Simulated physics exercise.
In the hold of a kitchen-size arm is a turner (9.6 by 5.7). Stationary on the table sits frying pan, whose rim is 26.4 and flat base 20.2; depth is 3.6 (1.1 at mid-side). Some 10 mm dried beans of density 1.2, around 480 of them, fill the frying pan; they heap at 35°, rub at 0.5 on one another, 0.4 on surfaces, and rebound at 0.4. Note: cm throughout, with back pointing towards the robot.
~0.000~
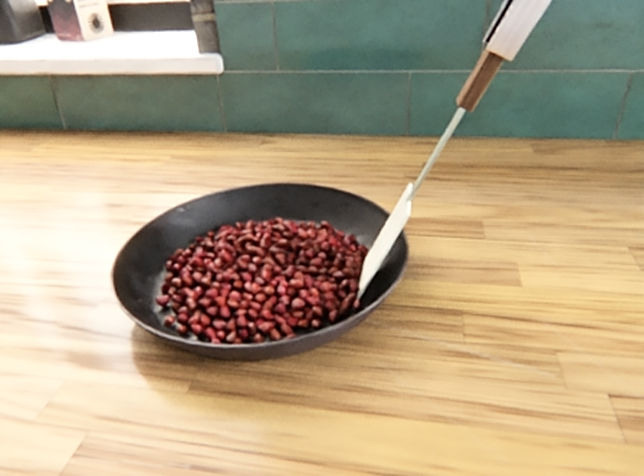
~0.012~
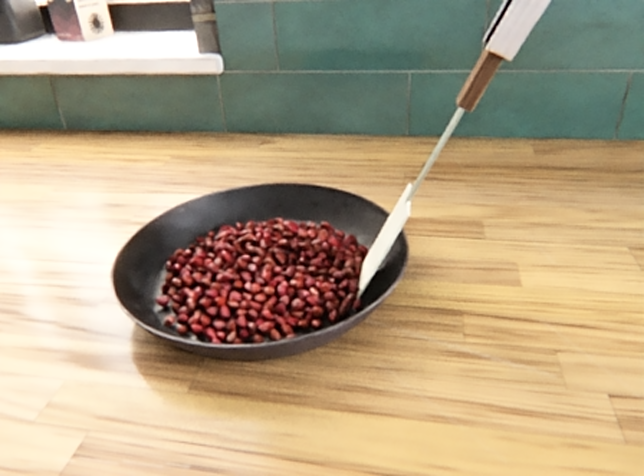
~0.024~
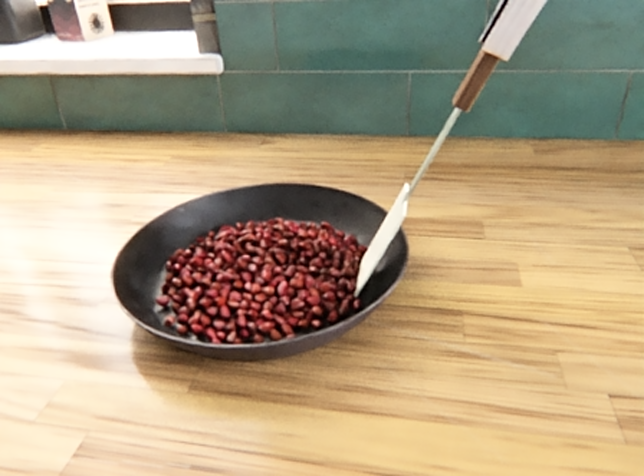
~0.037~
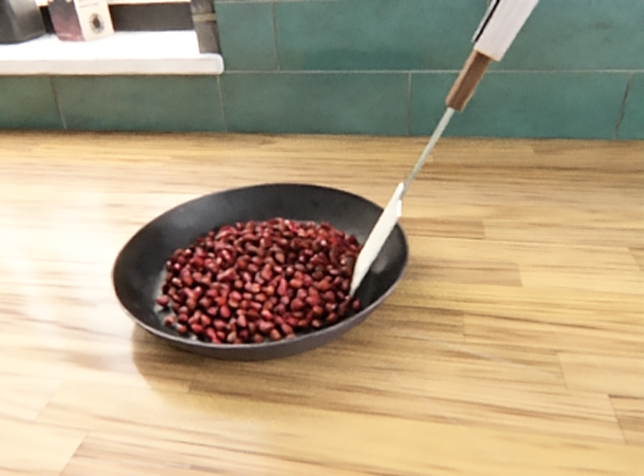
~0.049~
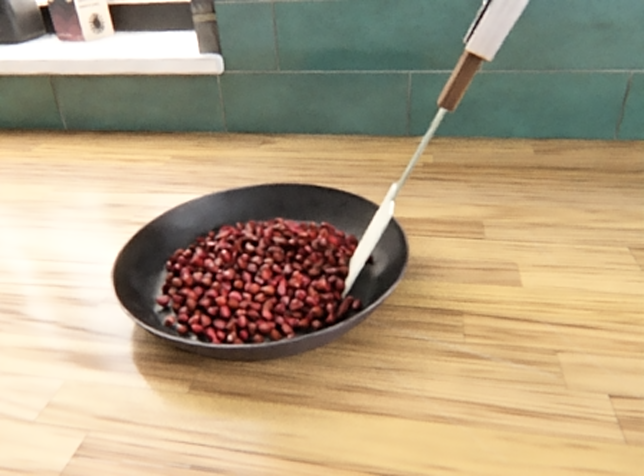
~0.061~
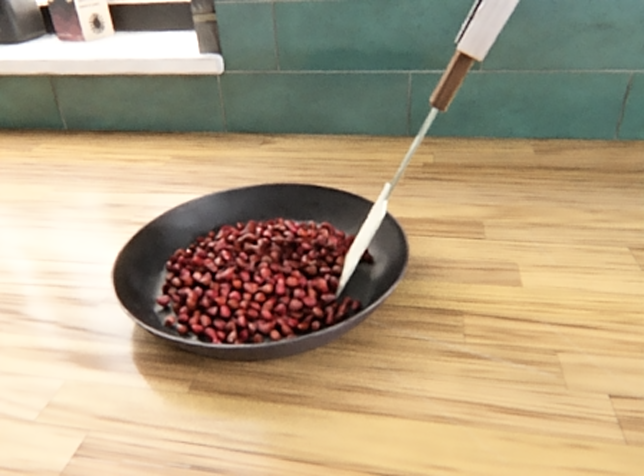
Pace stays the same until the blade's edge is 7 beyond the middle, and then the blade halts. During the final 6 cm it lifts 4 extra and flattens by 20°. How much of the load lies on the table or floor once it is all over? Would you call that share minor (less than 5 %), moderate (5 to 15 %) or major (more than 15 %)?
I would call it minor.
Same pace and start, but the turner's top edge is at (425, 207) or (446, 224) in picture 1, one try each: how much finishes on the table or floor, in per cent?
Close to 0 and 0 percent respectively.
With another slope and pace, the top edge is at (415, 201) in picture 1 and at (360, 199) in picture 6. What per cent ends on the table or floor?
I'd put it at roughly 10 per cent.
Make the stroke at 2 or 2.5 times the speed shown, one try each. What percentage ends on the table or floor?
Estimates in order: 5 per cent, 10 per cent.
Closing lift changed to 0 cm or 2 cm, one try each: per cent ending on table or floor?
Some 0 and 0 per cent.
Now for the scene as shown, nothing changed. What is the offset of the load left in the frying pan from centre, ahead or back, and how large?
I'd put it at roughly 3.5 cm toward the front.
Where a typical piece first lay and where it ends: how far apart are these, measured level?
Distance: Around 3 cm.
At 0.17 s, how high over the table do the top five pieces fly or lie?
I'd put it close to 3 cm.
After 0.17 s, sloping 65°, highest piece 3 above the table; 477 in the frying pan.
After 0.28 s, sloping 57°, highest piece 4 above the table; 477 in the frying pan.
After 0.54 s, sloping 45°, highest piece 3 above the table; 477 in the frying pan.
After 1.59 s, sloping 45°, highest piece 3 above the table; 477 in the frying pan.
At rest, 477 in the frying pan. That is 0 % on the table or floor.
